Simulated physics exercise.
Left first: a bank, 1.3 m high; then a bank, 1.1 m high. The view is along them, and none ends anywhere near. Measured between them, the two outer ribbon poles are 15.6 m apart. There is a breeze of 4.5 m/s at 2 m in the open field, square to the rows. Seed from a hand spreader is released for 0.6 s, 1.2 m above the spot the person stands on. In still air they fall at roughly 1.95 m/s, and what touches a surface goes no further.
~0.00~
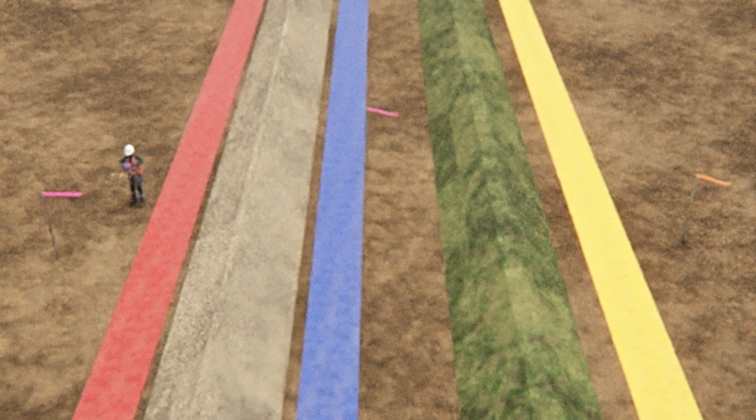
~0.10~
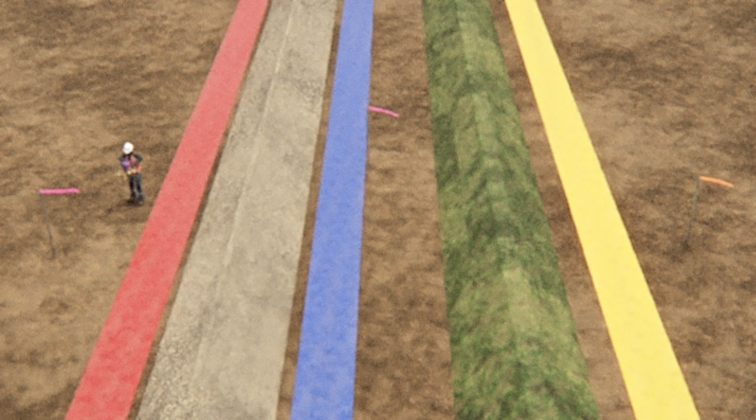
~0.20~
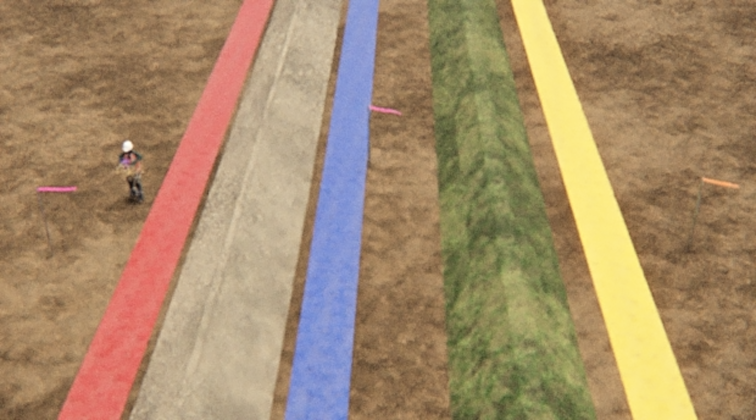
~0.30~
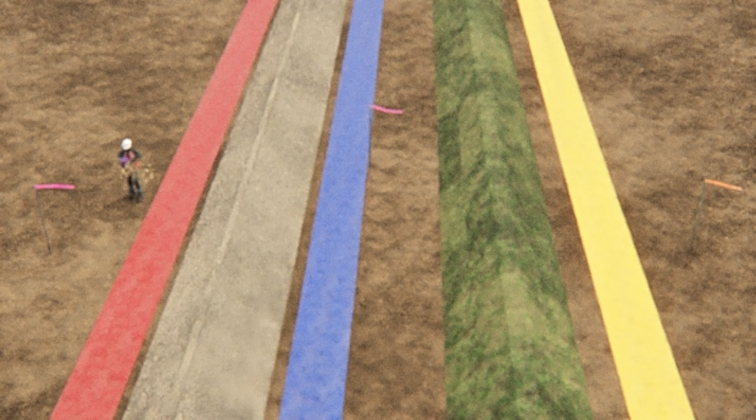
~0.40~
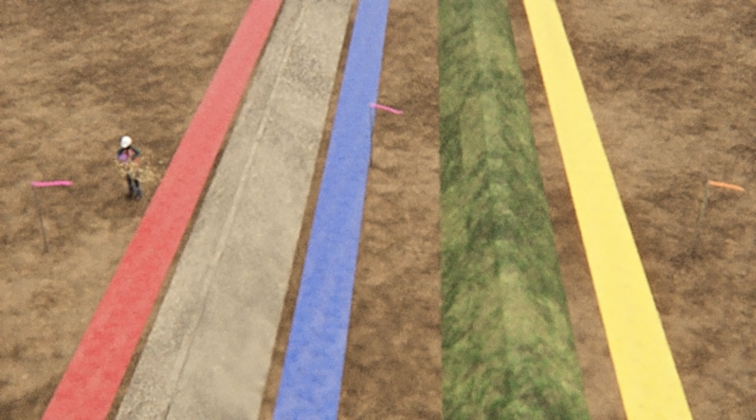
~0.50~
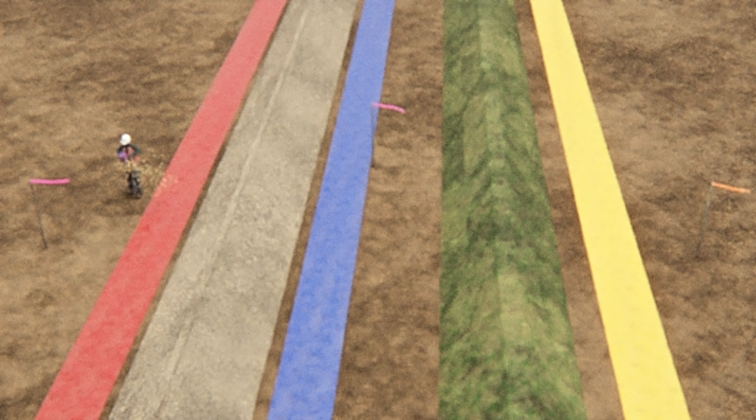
We see a person in a white helmet left of red, blue and yellow strips and two raised banks, ribbons fluttering rightward on thin poles, as light specks appear at the person's hands and spread toward the red strip.
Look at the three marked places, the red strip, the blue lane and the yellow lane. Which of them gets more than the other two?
I would say the red one.
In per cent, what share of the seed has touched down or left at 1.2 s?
That comes to near 55 %.
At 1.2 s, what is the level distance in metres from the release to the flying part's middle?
That distance is some 1.5 m.
After 1.2 s, 44 % is in the air or yet to come; 0 % lies on the blue lane, 35 % on the red strip and 0 % on the yellow lane; the middle of what still flies is 0.5 m above the low ground, near (190, 190).
After 2.0 s, 2 % is in the air or yet to come; 0 % lies on the blue lane, 47 % on the red strip and 0 % on the yellow lane.
After 3.5 s, 1 % is in the air or yet to come; 0 % lies on the blue lane, 47 % on the red strip and 0 % on the yellow lane.
After 8.0 s, 0 % is in the air or yet to come; 0 % lies on the blue lane, 47 % on the red strip and 0 % on the yellow lane.
After 45.0 s, 0 % is in the air or yet to come; 0 % lies on the blue lane, 47 % on the red strip and 0 % on the yellow lane.
